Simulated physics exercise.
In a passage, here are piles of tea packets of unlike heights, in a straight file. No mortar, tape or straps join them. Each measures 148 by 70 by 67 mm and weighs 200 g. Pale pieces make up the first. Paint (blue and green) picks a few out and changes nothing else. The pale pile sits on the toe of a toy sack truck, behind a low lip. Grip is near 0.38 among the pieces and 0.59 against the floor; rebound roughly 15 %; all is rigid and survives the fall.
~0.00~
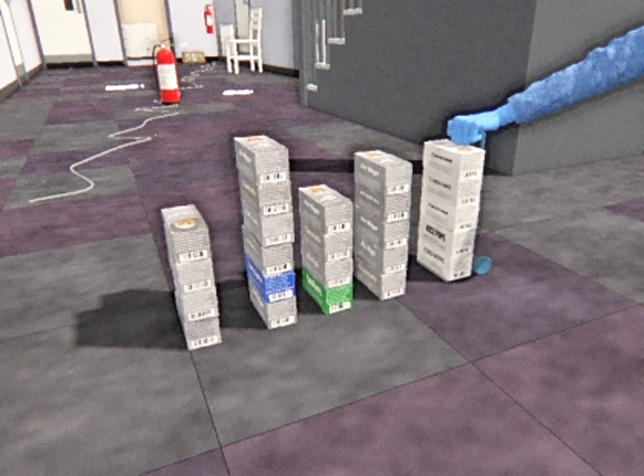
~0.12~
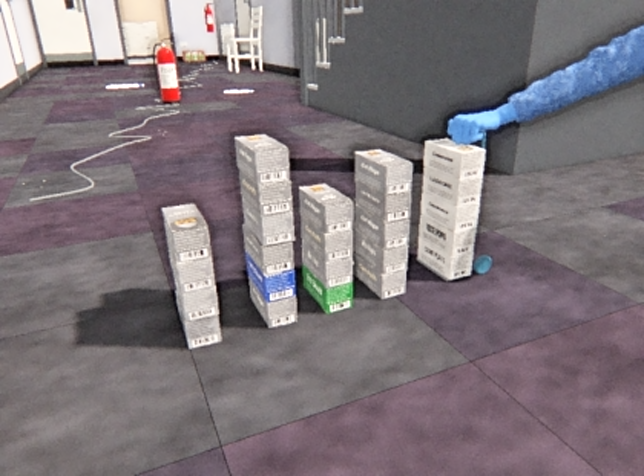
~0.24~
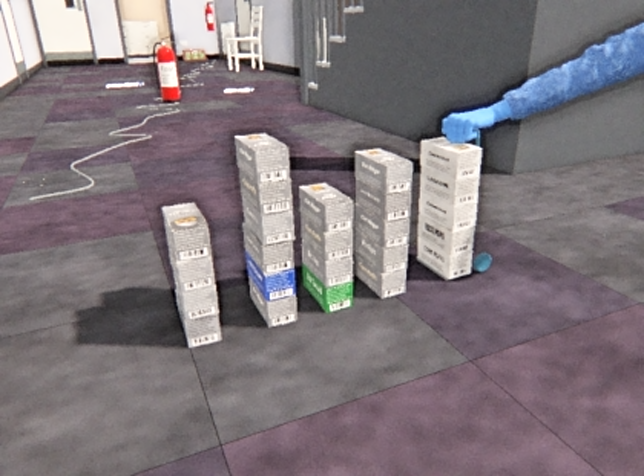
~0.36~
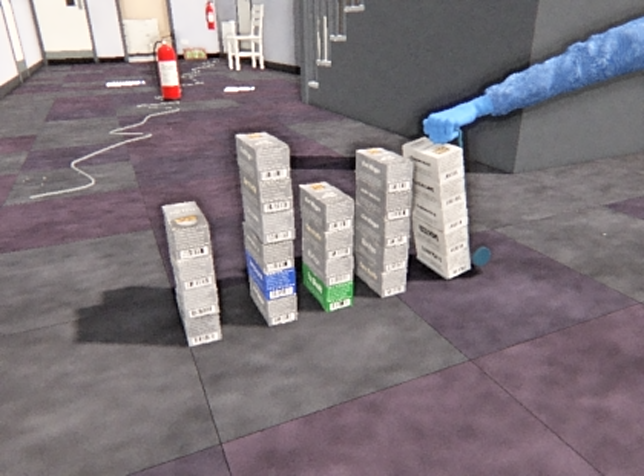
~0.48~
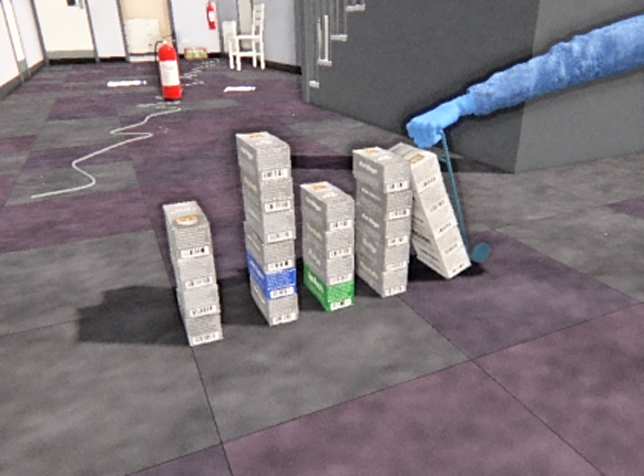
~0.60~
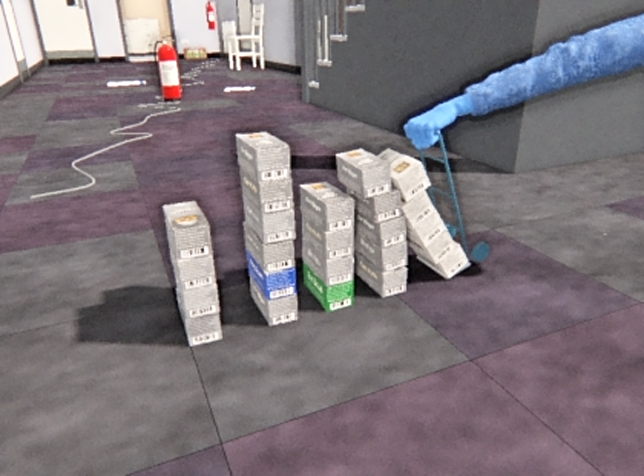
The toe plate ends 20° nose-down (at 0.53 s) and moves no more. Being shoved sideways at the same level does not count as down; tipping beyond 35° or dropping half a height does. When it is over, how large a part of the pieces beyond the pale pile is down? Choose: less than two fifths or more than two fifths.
Over two fifths of them.
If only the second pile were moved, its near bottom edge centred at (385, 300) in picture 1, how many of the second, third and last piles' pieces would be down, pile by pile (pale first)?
In that case second 5, third 4, last 4.
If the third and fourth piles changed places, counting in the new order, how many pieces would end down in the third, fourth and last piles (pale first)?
Then third 6, fourth 4, last 4.
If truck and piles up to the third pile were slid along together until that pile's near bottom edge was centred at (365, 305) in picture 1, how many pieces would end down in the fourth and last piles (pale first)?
Then fourth 5, last 3.
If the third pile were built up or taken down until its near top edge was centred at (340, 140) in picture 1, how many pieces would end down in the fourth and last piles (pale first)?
In that case fourth 6, last 4.
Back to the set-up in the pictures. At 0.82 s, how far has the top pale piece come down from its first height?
Some 6 cm lower.
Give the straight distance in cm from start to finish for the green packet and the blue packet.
Moved: Green 2, blue 16.
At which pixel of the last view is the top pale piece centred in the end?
Around (336, 239).
After 0.82 s, 5 of the pale pile down; none of the 19 other packets down, 9 disturbed; green packet 5° from how it stood.
After 1.10 s, 5 of the pale pile down; 5 of the 19 other packets down; green packet 28° from how it stood; blue packet 12° from how it stood.
After 1.38 s, 5 of the pale pile down; 12 of the 19 other packets down; blue packet 43° from how it stood, 21 mm lower; green packet 31° from how it stood.
After 1.70 s, 5 of the pale pile down; 16 of the 19 other packets down; blue packet on its side; green packet 32° from how it stood.
In the end (2.5 s), 5 of the pale pile down; 18 of the 19 other packets down; blue packet on its side; green packet 33° from how it stood. That is 95 per cent. From the last view, middles, blue packet near (212, 309), green packet near (318, 280).
